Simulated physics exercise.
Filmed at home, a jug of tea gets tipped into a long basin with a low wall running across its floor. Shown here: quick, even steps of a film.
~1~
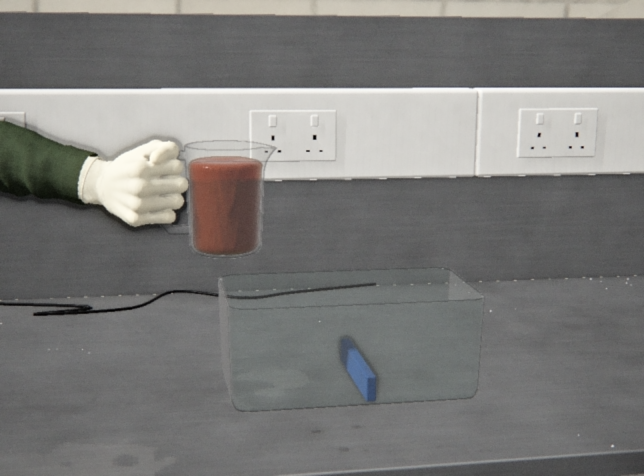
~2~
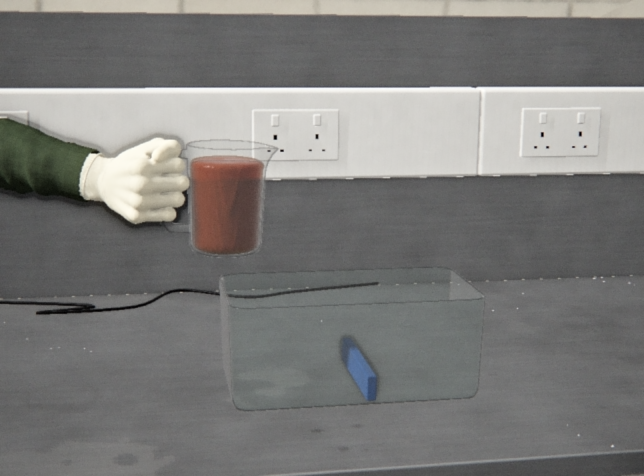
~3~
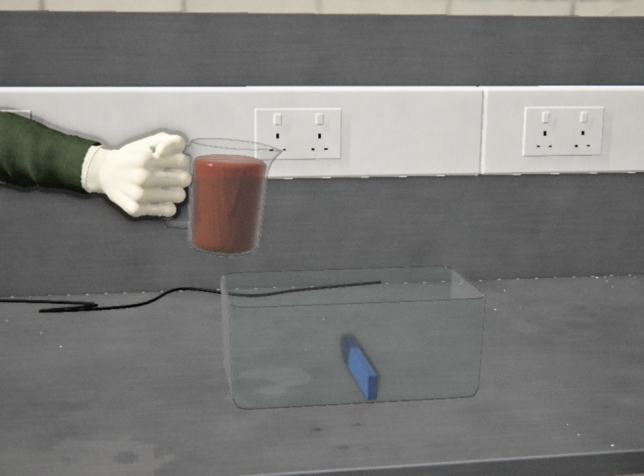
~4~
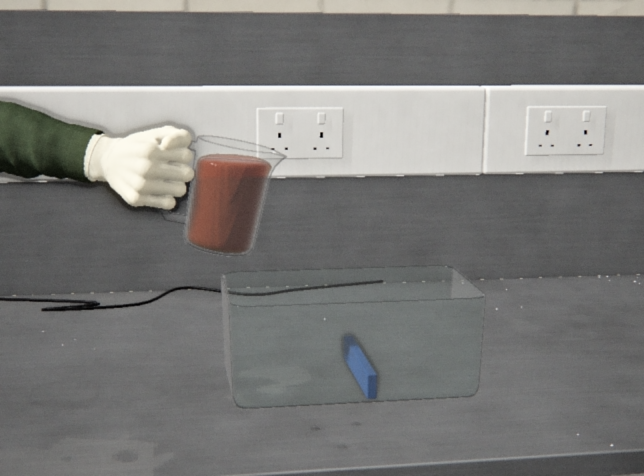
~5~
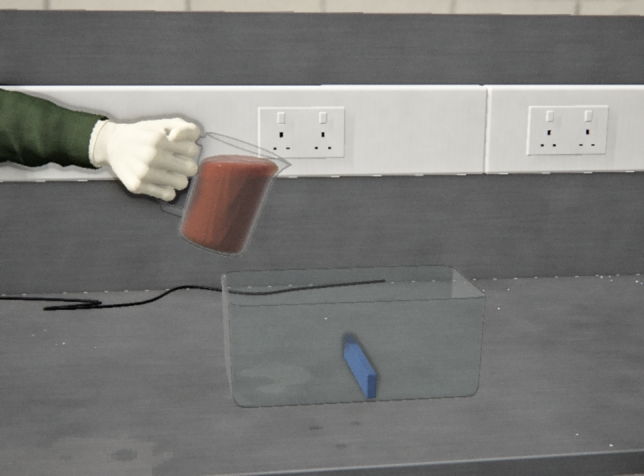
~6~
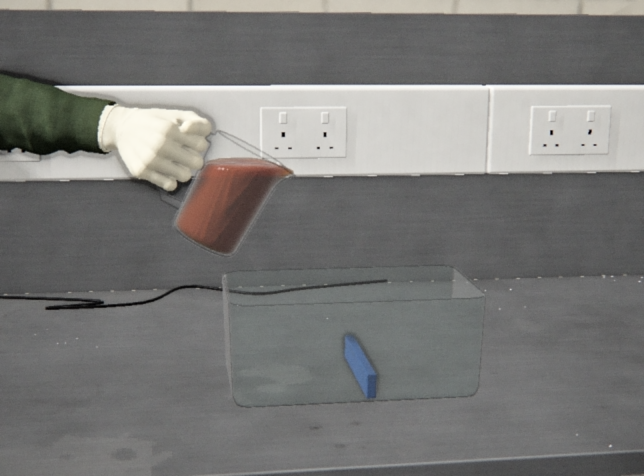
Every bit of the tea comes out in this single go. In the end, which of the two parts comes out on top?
The winner here is the left pocket, by the look of it.
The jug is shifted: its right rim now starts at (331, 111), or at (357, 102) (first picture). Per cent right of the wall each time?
90 and 70 in a hundred.
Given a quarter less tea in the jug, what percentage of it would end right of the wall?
Estimate: Close to 10 per cent.
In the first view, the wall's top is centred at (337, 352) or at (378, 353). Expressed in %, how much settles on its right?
Result: 55 % first, 10 % second.
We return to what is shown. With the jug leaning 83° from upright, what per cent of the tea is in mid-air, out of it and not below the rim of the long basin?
Roughly 15 in a hundred.
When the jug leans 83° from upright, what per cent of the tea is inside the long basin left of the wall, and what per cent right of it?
Reading: Left some 10 %, right some 0 %.
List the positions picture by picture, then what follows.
In the first frame, it leans 0°; its right rim is at (276, 146); the tea meets the walls at (188, 162) and (263, 161); the long basin's rim runs from (224, 293) to (467, 284); the wall's top is at (358, 358).
In the second frame, it leans 1°; its right rim is at (278, 147); the tea meets the walls at (189, 161) and (264, 161).
In the third frame, it leans 5°; its right rim is at (282, 150); the tea meets the walls at (192, 159) and (267, 161).
In the fourth frame, it leans 11°; its right rim is at (287, 155); the tea meets the walls at (196, 159) and (272, 162).
In the fifth frame, it leans 19°; its right rim is at (292, 163); the tea meets the walls at (195, 171) and (279, 163).
In the sixth frame, it leans 29°; its right rim is at (296, 174); the tea meets the walls at (194, 179) and (292, 167).
A moment on, the tilt is 83° and 71 per cent is still to pour, 11 is left of the wall and 1 right of it.
Next, the tilt is 99° and 27 per cent is still to pour, 53 is left of the wall and 4 right of it.
Then the tilt is 99° and 6 per cent is still to pour, 81 is left of the wall and 6 right of it.
Later the tilt is 99° and 1 per cent is still to pour, 87 is left of the wall and 9 right of it.
Finally, 86 per cent lies left of the wall, 12 right of it and 2 outside.
